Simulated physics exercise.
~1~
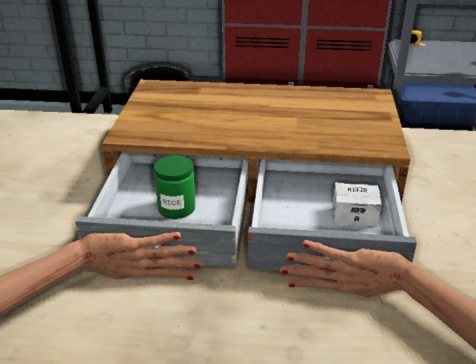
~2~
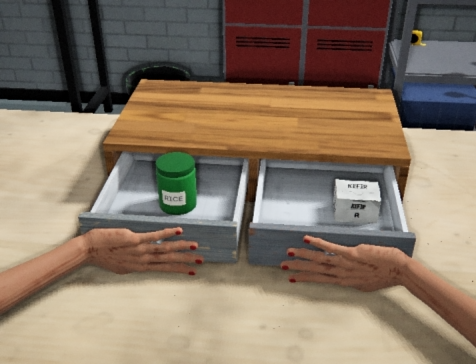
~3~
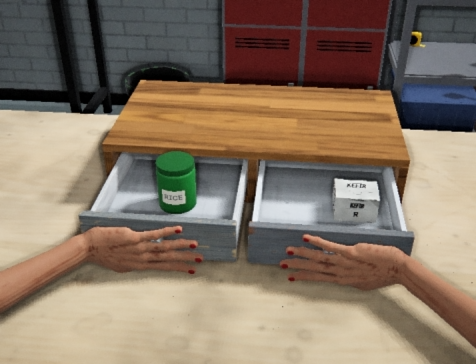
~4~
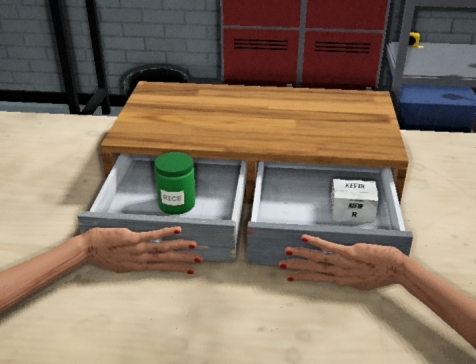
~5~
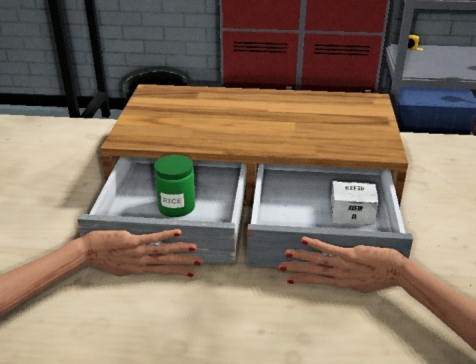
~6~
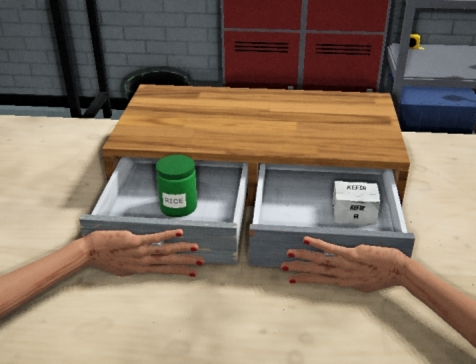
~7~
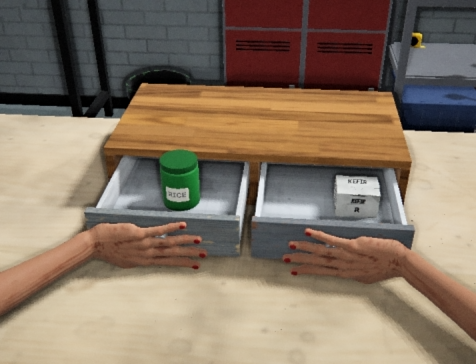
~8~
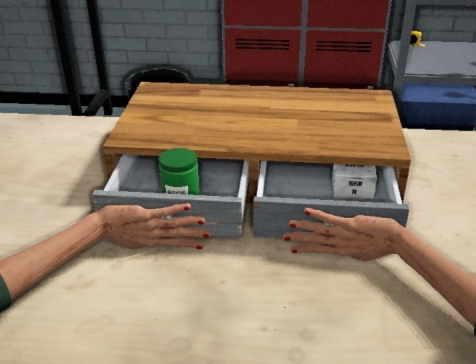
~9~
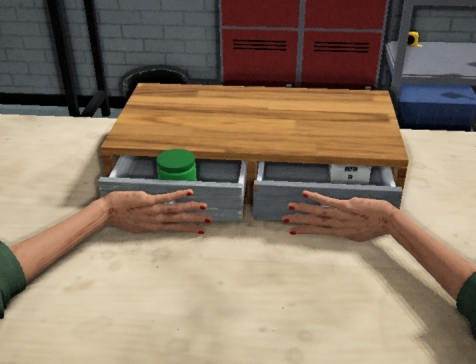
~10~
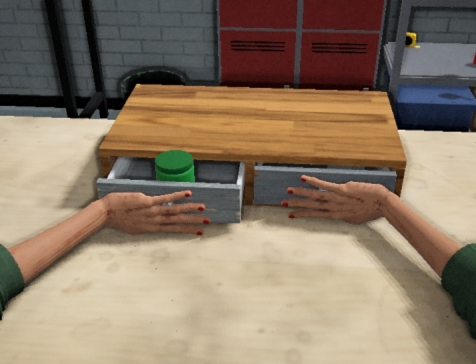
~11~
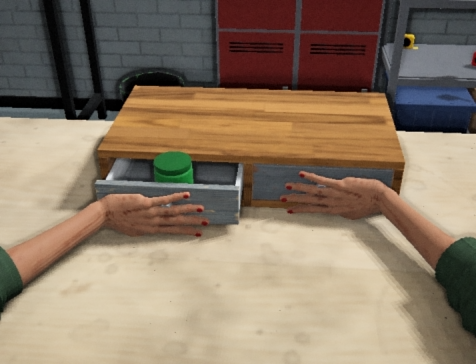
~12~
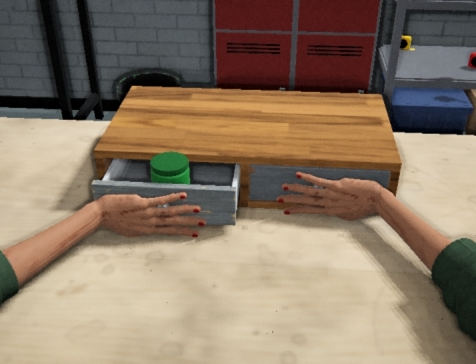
We see two open drawers in a wooden-topped chest, the left holding an upright green jar and the right a white carton. Two hands push both drawers inward together; the left stops partway, still ajar with the jar showing, while the right closes fully, hiding the carton.
